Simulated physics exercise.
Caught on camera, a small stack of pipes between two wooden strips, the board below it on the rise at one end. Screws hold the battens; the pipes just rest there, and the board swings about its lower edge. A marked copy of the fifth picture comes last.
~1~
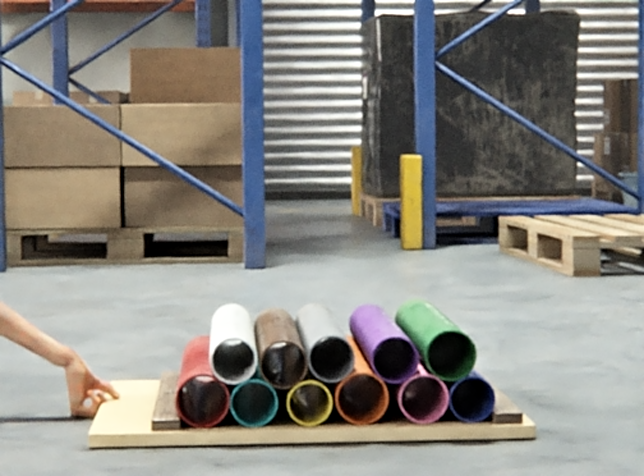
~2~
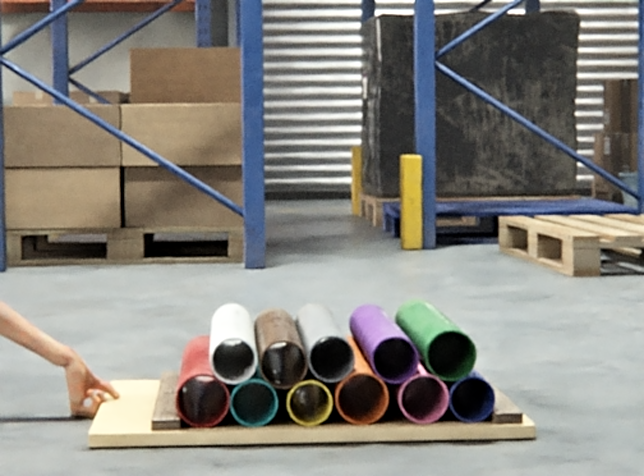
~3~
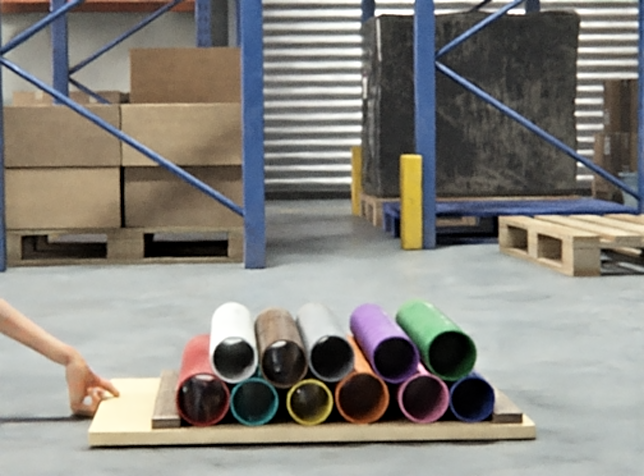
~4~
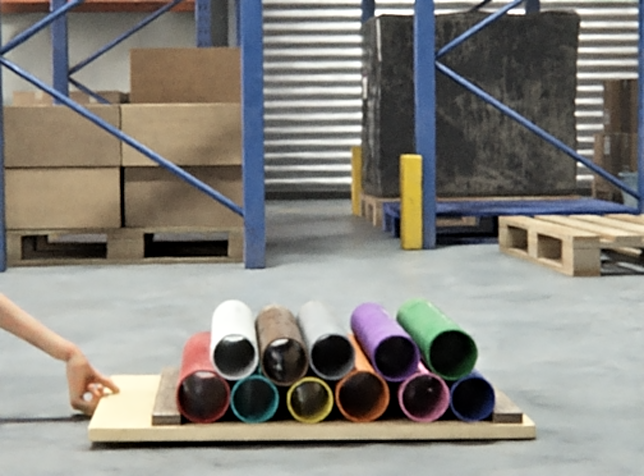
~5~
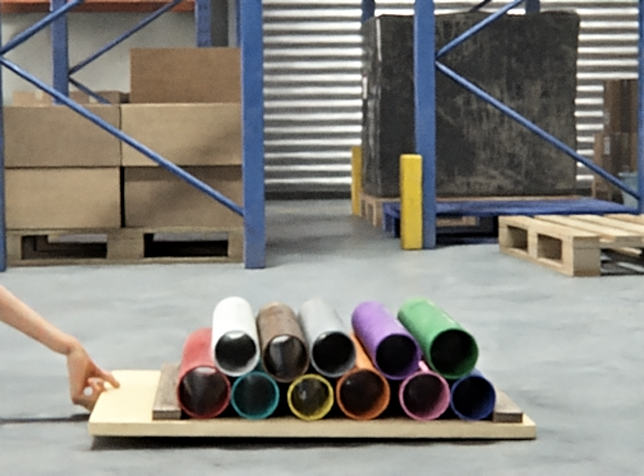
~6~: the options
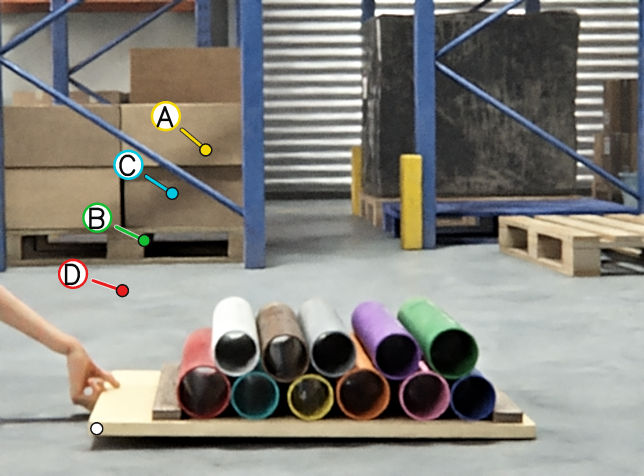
A hand at the left end of a wooden board, stacked with two rows of colourful pipes between wooden strips, lifted that end very slightly, and the pipes barely shifted on the warehouse floor.
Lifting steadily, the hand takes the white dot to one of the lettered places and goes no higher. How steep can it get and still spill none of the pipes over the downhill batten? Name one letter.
The last mark within the limit is D.
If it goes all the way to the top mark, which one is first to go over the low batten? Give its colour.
The green one.
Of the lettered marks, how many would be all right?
The number is one.
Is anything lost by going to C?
At C: Yes.
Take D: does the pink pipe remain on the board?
Yes, with D.
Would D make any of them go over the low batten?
No.
On the marked copy, A at (205, 150); B at (145, 241); C at (172, 193); D at (123, 290); the white dot at (96, 429).
Taking D. A third of the way, board at 14°.
Two thirds of the way, board at 20°.
When it is over, board at 20°, none over the low batten.
As for the rest, A eleven over the low batten; B five over the low batten; C eleven over the low batten.
